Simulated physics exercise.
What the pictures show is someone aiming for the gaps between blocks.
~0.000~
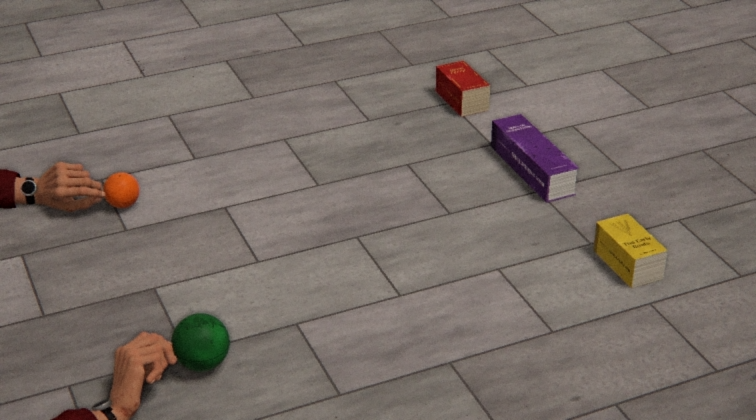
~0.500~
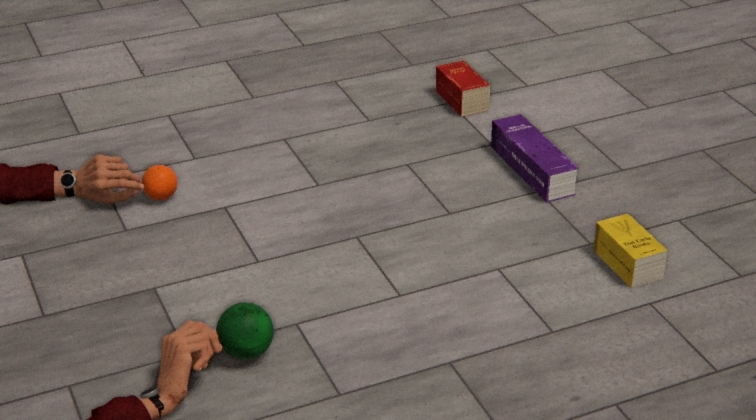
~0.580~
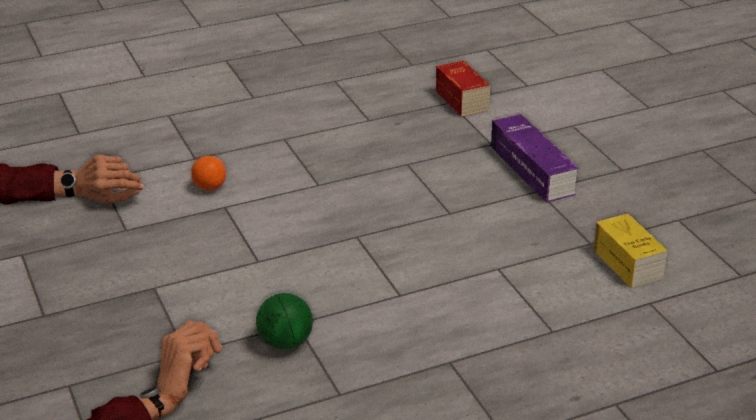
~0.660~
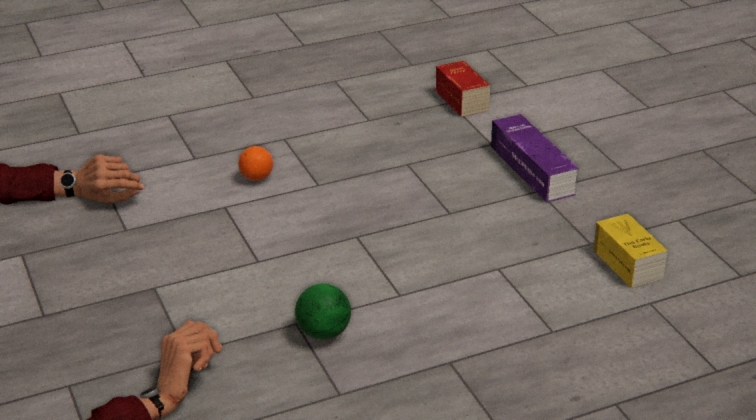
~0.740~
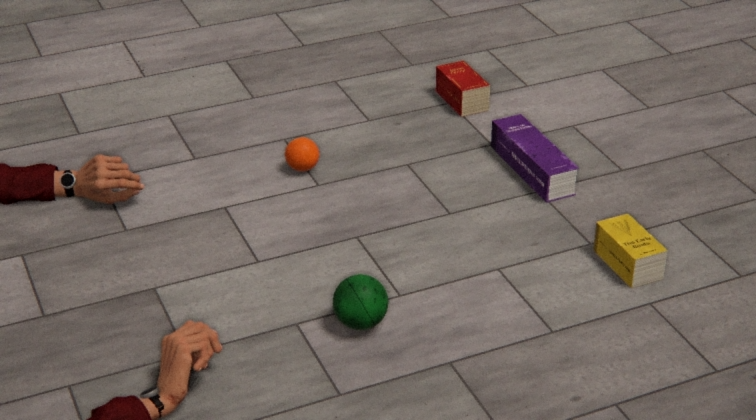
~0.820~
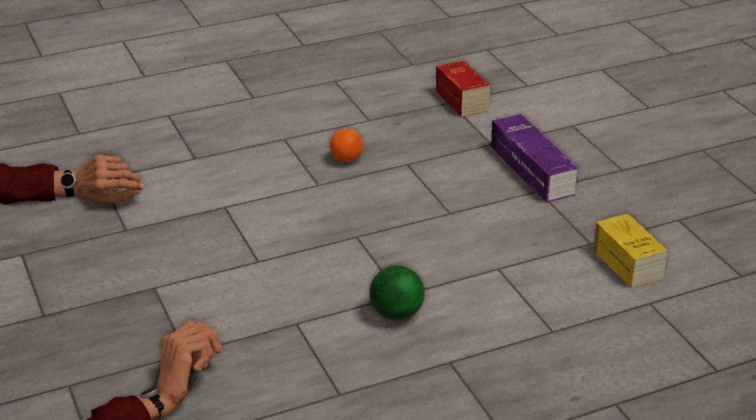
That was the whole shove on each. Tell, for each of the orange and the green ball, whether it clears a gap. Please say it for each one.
As I see it, the orange gets past the blocks. The green ball does not get through.
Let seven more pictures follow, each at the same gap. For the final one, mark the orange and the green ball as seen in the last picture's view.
(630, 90); (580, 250).
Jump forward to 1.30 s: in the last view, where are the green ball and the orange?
They should be near (581, 246) and (590, 97).
After 1.30 s, orange heading on near (590, 97); green ball coming back near (581, 246).
By the end (2.3 s), the orange passes through its gap; the green ball hits a block.
